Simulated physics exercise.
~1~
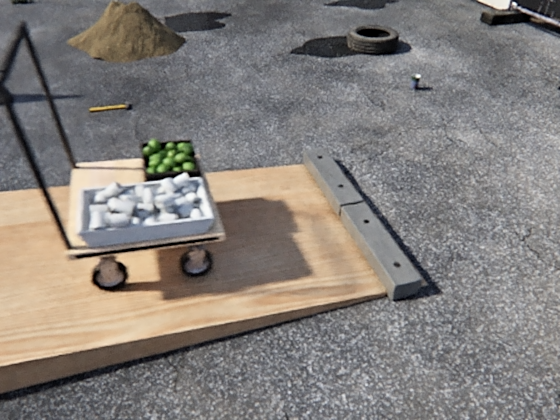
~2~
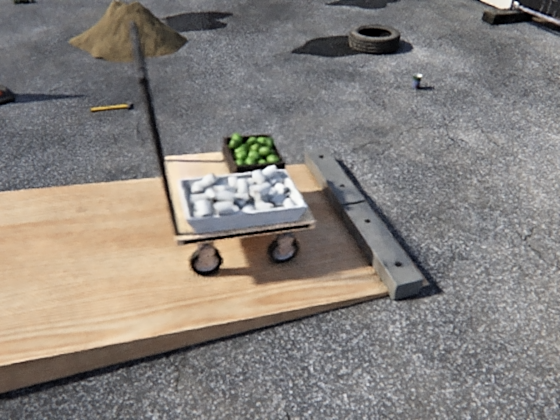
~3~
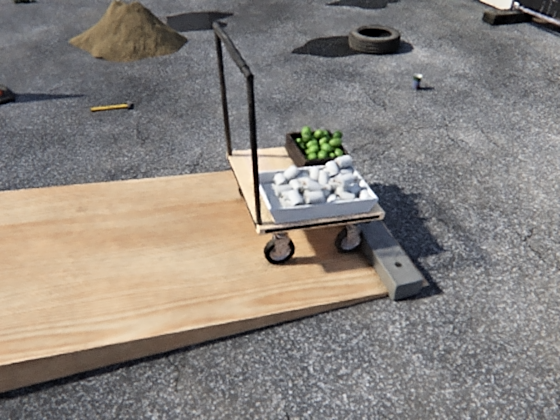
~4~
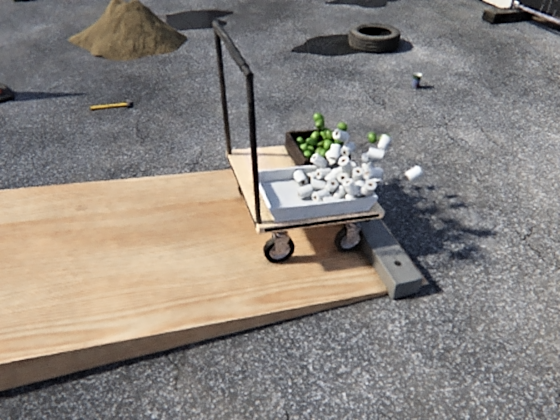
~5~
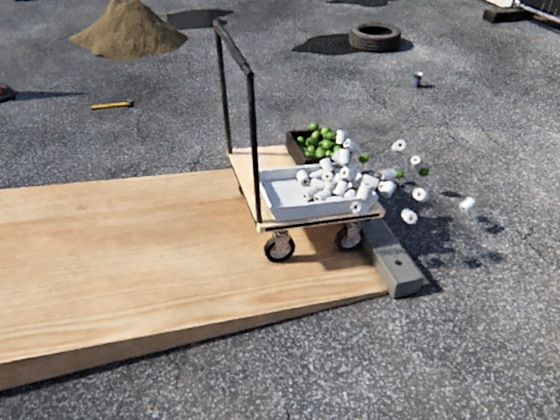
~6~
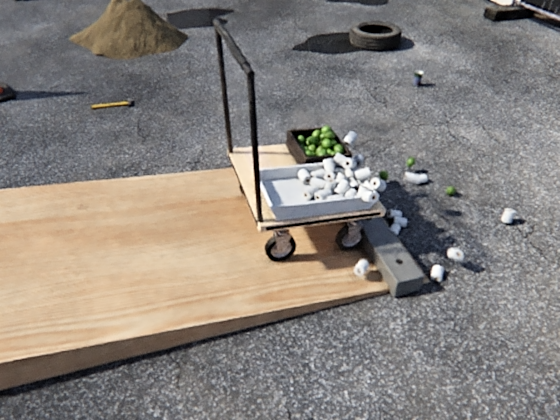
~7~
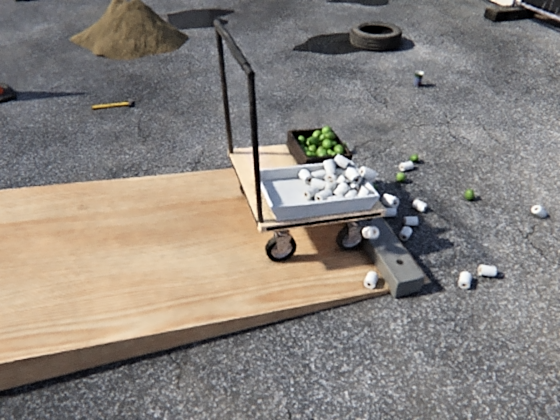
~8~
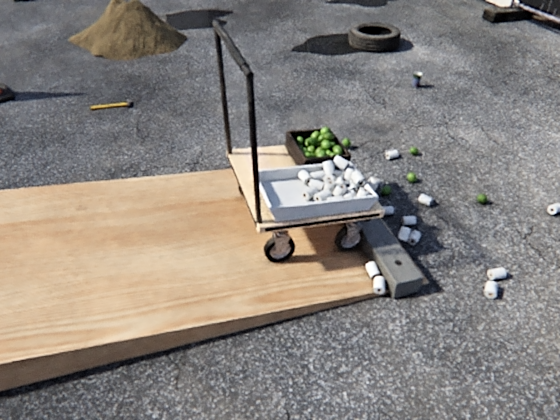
On an asphalt yard, a trolley carrying a white tub of paper rolls and a black tub of limes rolled right down a wooden ramp and stopped against a kerb, flinging many rolls and a few limes forward, which ended up scattered on the ground.
